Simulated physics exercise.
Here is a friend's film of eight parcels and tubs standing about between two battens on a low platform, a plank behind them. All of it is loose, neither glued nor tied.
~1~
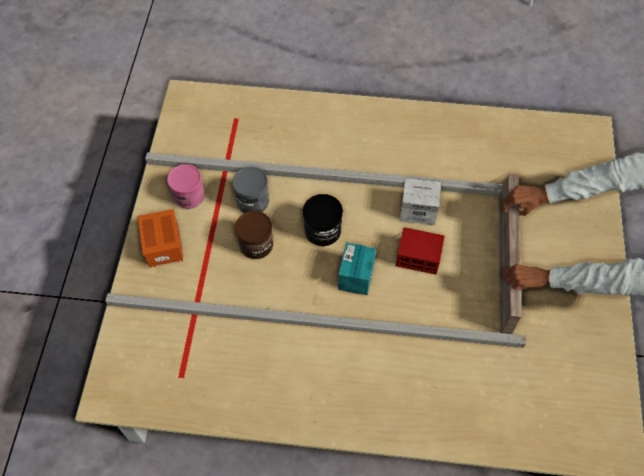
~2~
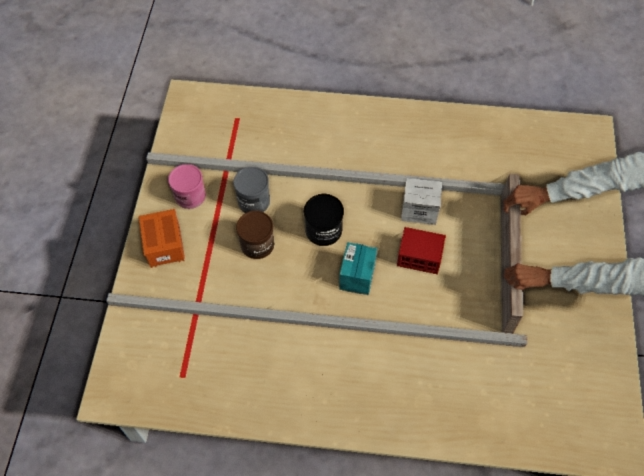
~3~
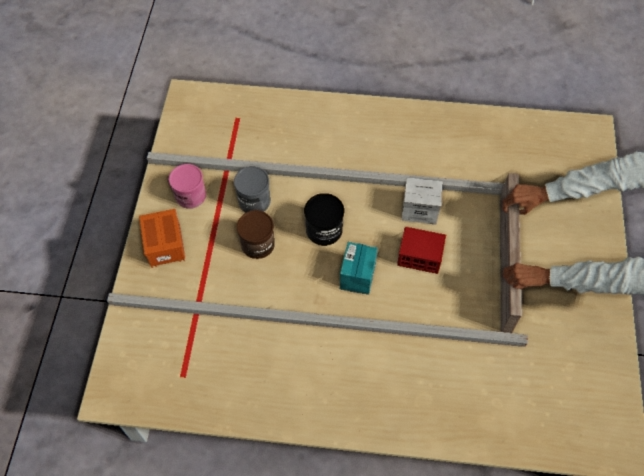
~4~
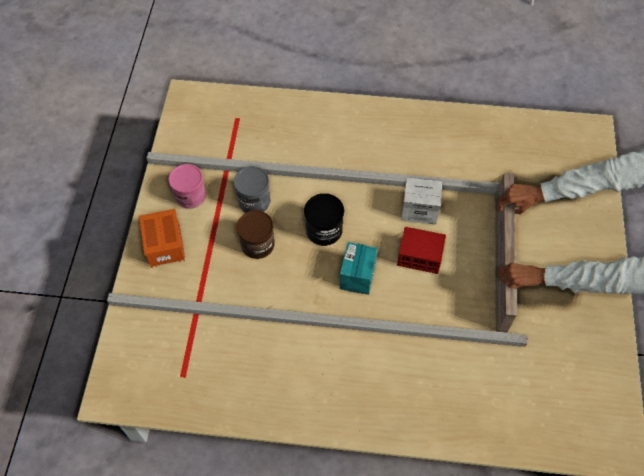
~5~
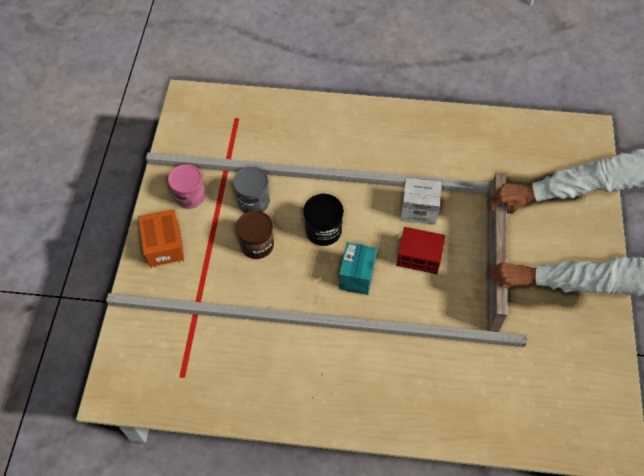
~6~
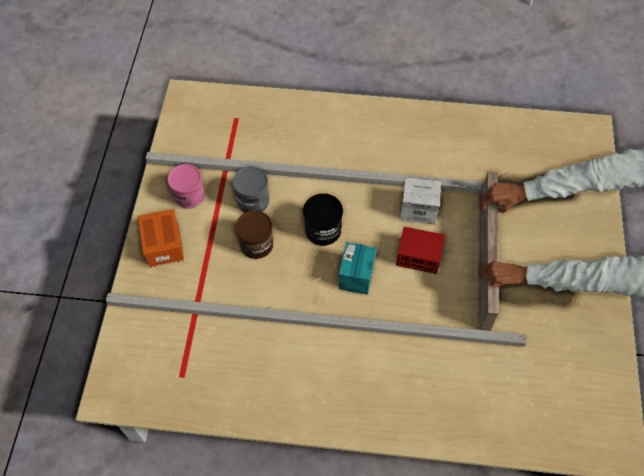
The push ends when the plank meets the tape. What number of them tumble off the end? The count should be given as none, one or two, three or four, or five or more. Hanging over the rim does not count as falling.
Final count: One or two.
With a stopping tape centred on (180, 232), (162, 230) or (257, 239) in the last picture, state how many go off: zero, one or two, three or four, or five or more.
Well, in the order given, it's three or four, three to four and zero.
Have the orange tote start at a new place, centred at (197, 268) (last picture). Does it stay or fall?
It is safe.
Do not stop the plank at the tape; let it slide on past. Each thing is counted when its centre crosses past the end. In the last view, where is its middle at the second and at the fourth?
About (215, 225), then (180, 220).
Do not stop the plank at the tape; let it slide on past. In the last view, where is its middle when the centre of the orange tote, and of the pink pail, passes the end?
Middle approx. at (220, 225), then approx. at (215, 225).
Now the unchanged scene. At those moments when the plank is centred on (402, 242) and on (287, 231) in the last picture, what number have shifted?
Note: First position 3; second position 6.
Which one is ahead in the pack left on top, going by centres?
Answer: The brown pail.
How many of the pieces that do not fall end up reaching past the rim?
0, I think.
Soon after, none off yet; orange tote at rest near (161, 238); pink pail at rest near (187, 187); grey pail at rest near (252, 191).
Then, none off yet; orange tote at rest near (160, 240); pink pail moving near (185, 185); grey pail moved about its own width near (216, 186).
By the end, the number that fall off is one or two; fallen, pink pail and orange tote.
